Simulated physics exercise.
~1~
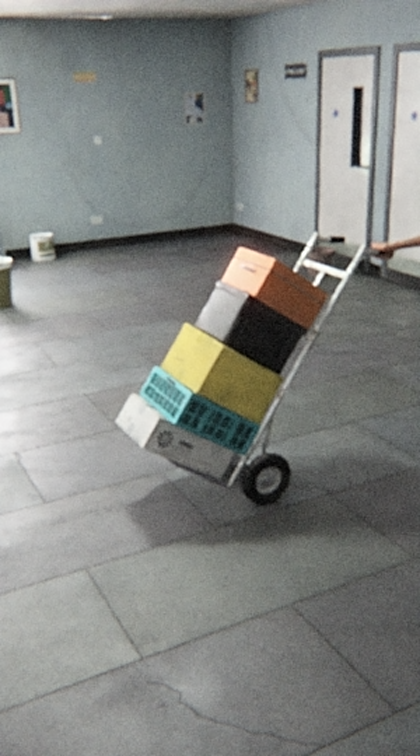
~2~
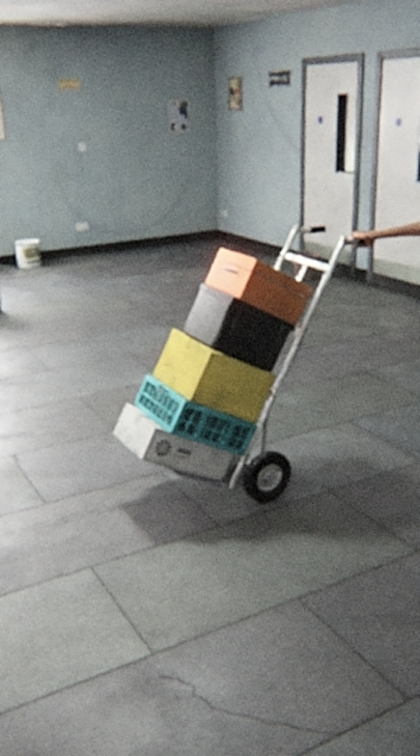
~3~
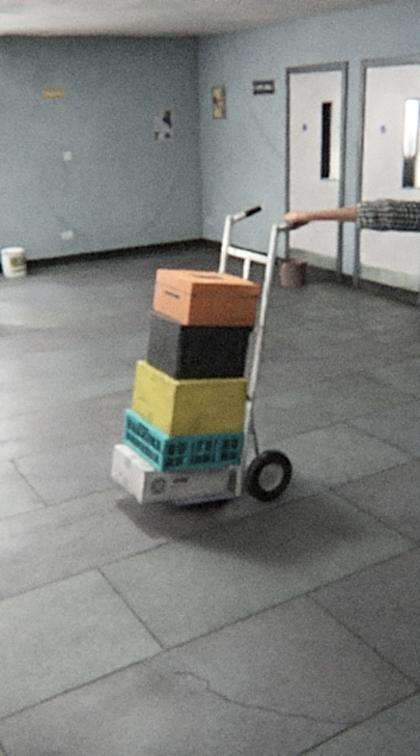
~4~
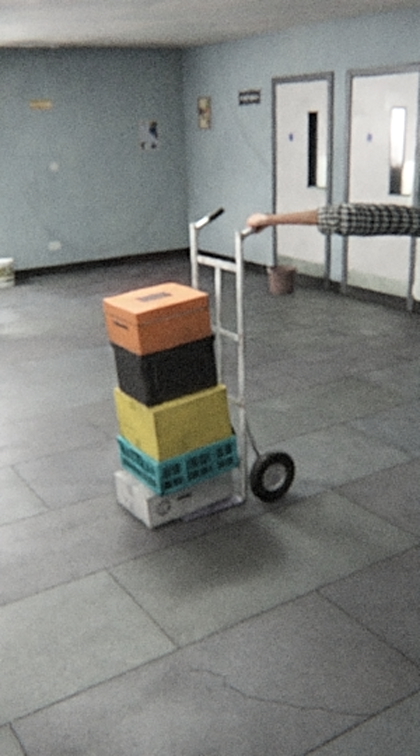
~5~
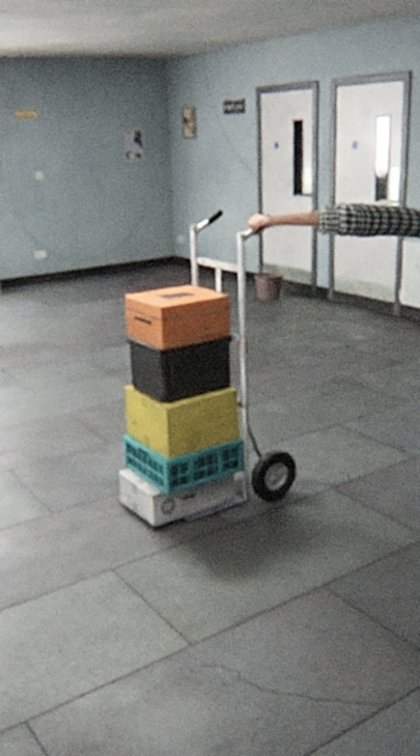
The clip opens on a hand truck tilted back on its wheels in a blue-walled room, a hand at its handle from the right. Its load, from the bottom up, is a white box, a turquoise crate, a yellow box, a black tote and an orange box. The truck swings upright, carrying the stack to the left. As it comes upright, the stack tips slightly forward, its top leaning left away from the frame. The load then rocks back to the right and ends stacked in the same order, with the hand still gripping the upright truck.
